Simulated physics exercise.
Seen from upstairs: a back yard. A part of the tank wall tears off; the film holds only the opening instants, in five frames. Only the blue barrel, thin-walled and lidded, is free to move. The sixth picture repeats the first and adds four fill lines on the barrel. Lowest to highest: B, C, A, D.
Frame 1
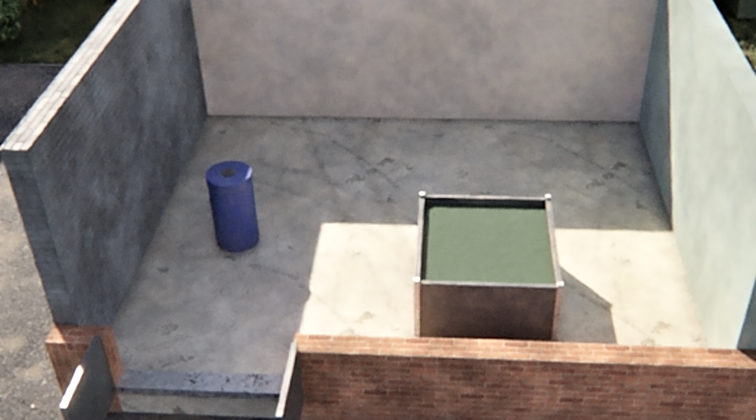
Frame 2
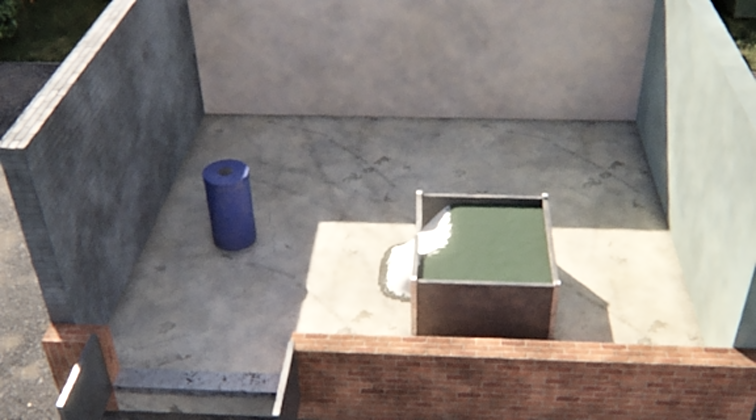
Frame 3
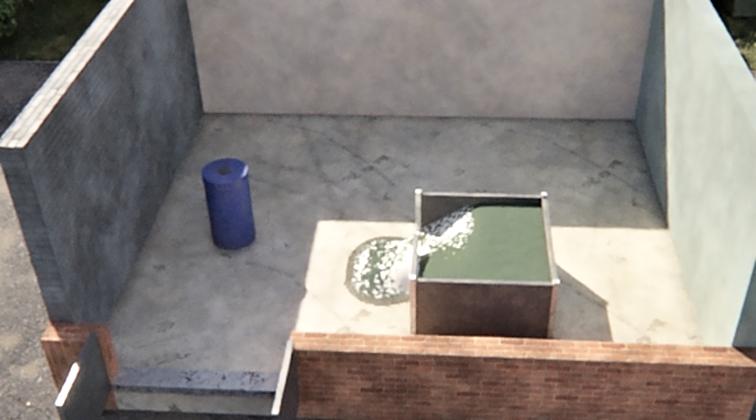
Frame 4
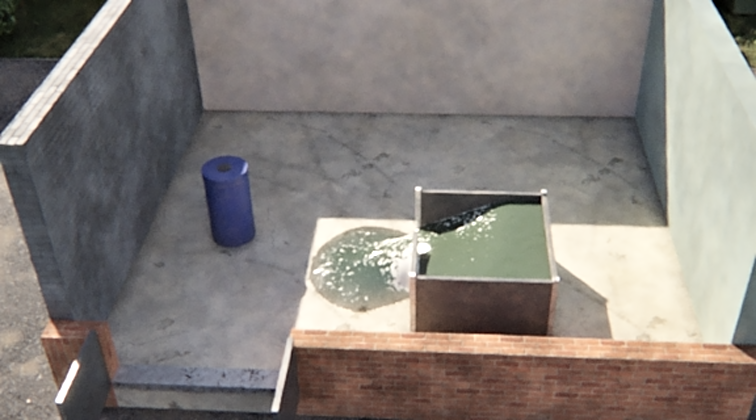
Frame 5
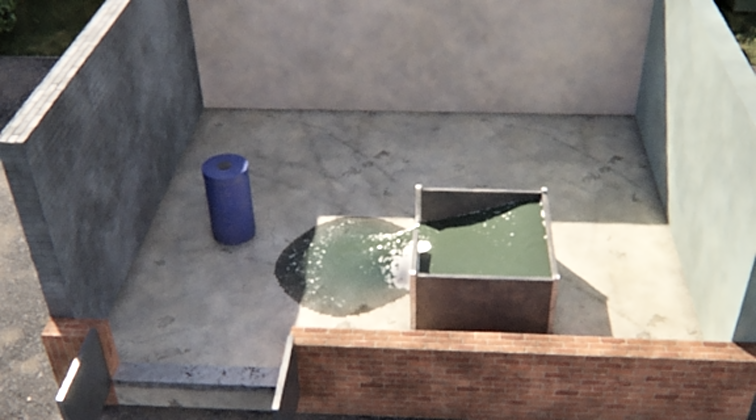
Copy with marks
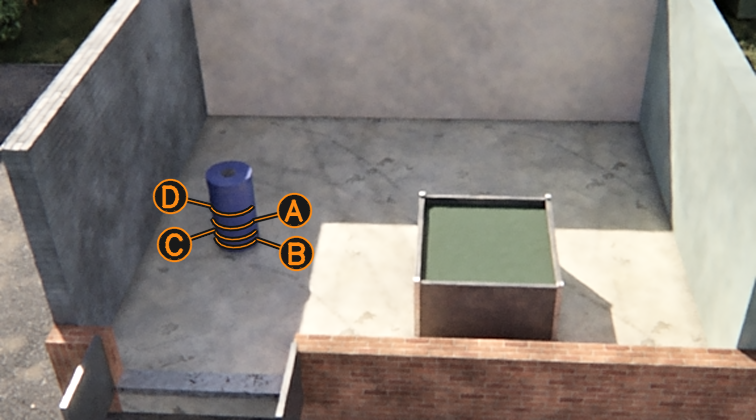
At the start, a blue barrel stands on the left of a walled back yard, with a full tank of green water on the right. Water gushes from the tank's left side in a white, foamy burst, then spreads leftward across the ground in a widening pool, while the barrel stays upright, barely shifting.
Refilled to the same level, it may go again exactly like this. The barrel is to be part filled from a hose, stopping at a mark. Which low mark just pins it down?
The limit is A.
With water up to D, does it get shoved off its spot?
No, not at all.
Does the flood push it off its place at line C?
Yes, that goes wrong.
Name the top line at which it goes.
Line C.
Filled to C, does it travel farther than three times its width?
No.
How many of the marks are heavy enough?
Two of the four.
In orange, A at (230, 228); B at (233, 247); C at (232, 239); D at (228, 215); from the bottom up B, C, A, D.
If A is chosen, it does not move.
If B is chosen, it is pushed about 4 times its own width away.
If C is chosen, it is pushed about its own width away.
If D is chosen, it does not move.
